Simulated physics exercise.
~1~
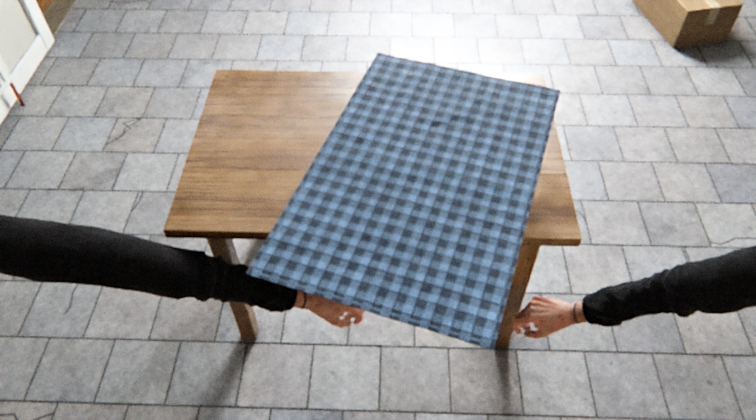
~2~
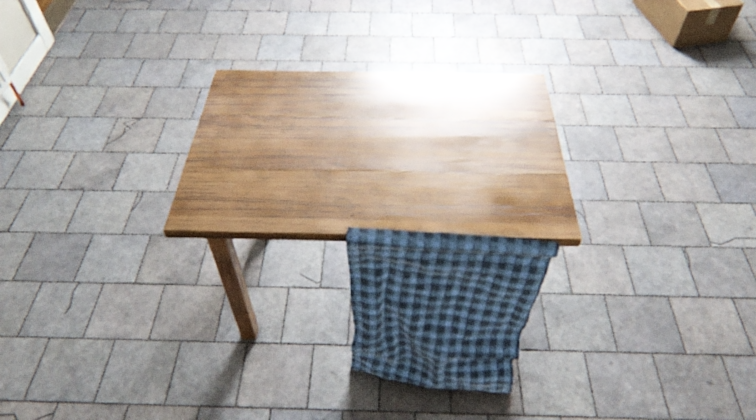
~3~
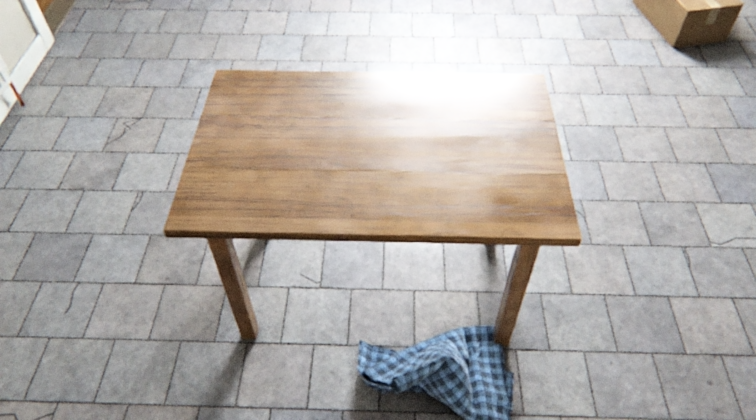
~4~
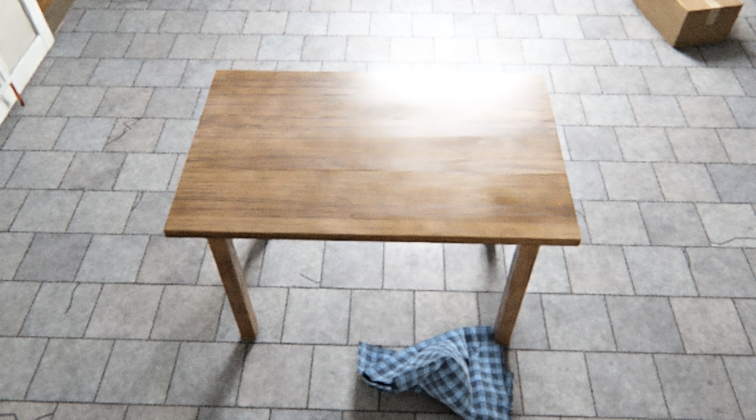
A blue and dark checked tea towel is held out flat by two dark-sleeved arms over a brown wooden table, seen from above on a grey stone-tiled floor. A cardboard box sits at the upper right, and part of a white door shows at the upper left. The towel, lying across the near edge right of centre, is let go and the arms leave view. It slides off the tabletop, hanging down in front of the near side, and drops to the floor. It ends crumpled beside the front right leg, lying still, with the tabletop bare.
